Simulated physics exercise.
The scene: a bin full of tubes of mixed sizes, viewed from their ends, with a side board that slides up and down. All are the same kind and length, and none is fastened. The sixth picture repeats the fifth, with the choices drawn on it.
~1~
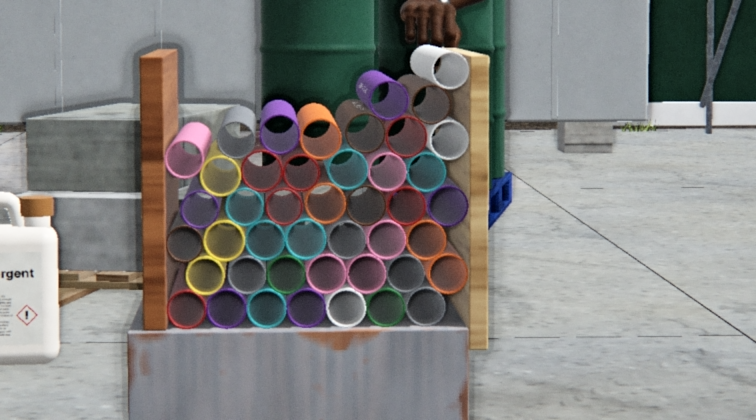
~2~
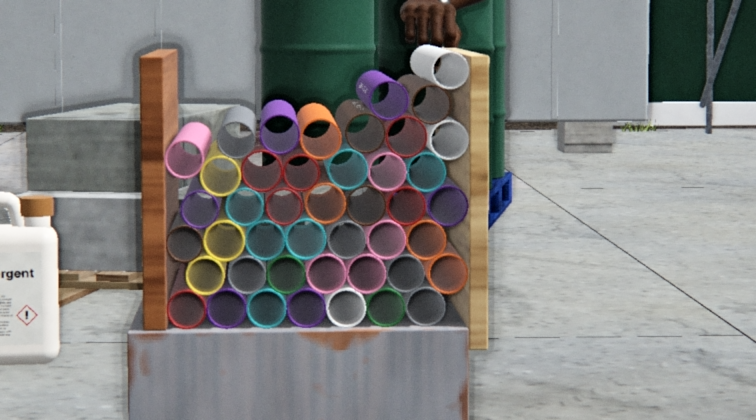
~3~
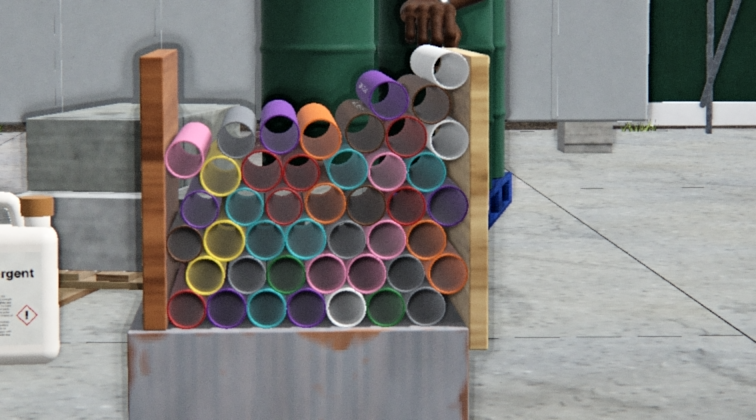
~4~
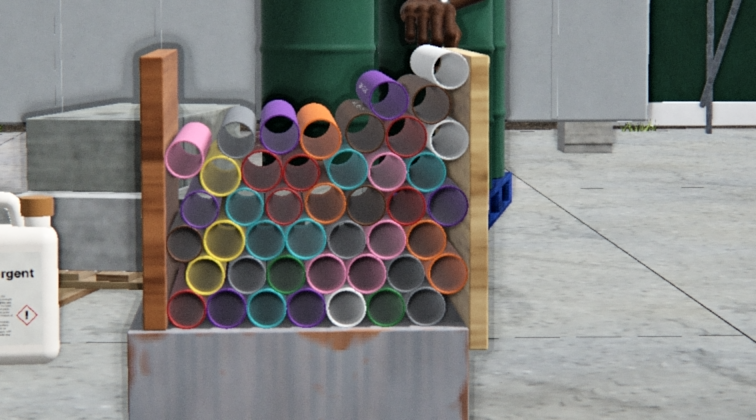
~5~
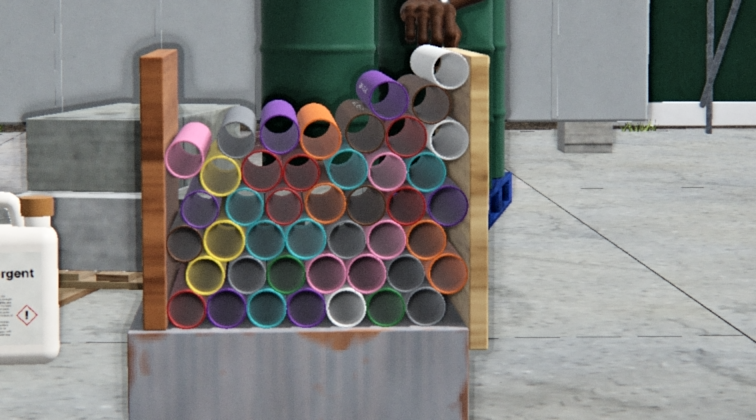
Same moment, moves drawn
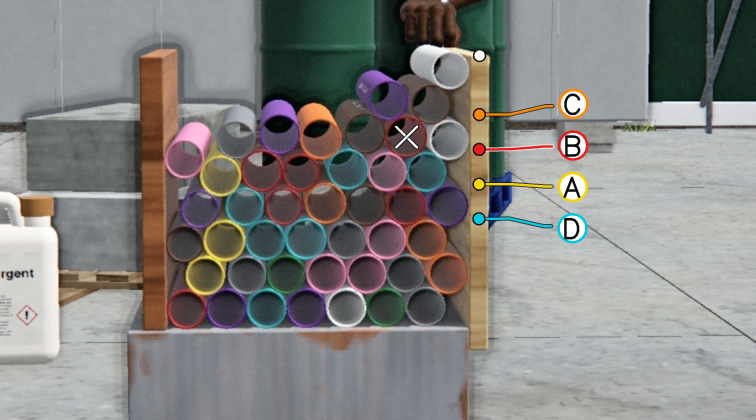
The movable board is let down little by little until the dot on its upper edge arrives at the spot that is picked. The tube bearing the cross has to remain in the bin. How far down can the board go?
The answer is mark D.
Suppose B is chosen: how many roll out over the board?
It comes to one.
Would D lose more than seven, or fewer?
At D, fewer than seven.
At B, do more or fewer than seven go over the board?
It loses fewer than seven.
On the marked copy, A at (479, 184); B at (479, 150); C at (479, 114); D at (479, 219); the cross at (407, 137); the white dot at (480, 56).
Following D. Soon after the start, top of the board (469, 128).
Later, top of the board (469, 208).
In the end, top of the board (469, 218), three out over the board, the crossed one still inside.
As for the rest, A keeps the crossed one inside; B keeps the crossed one inside; C keeps the crossed one inside.
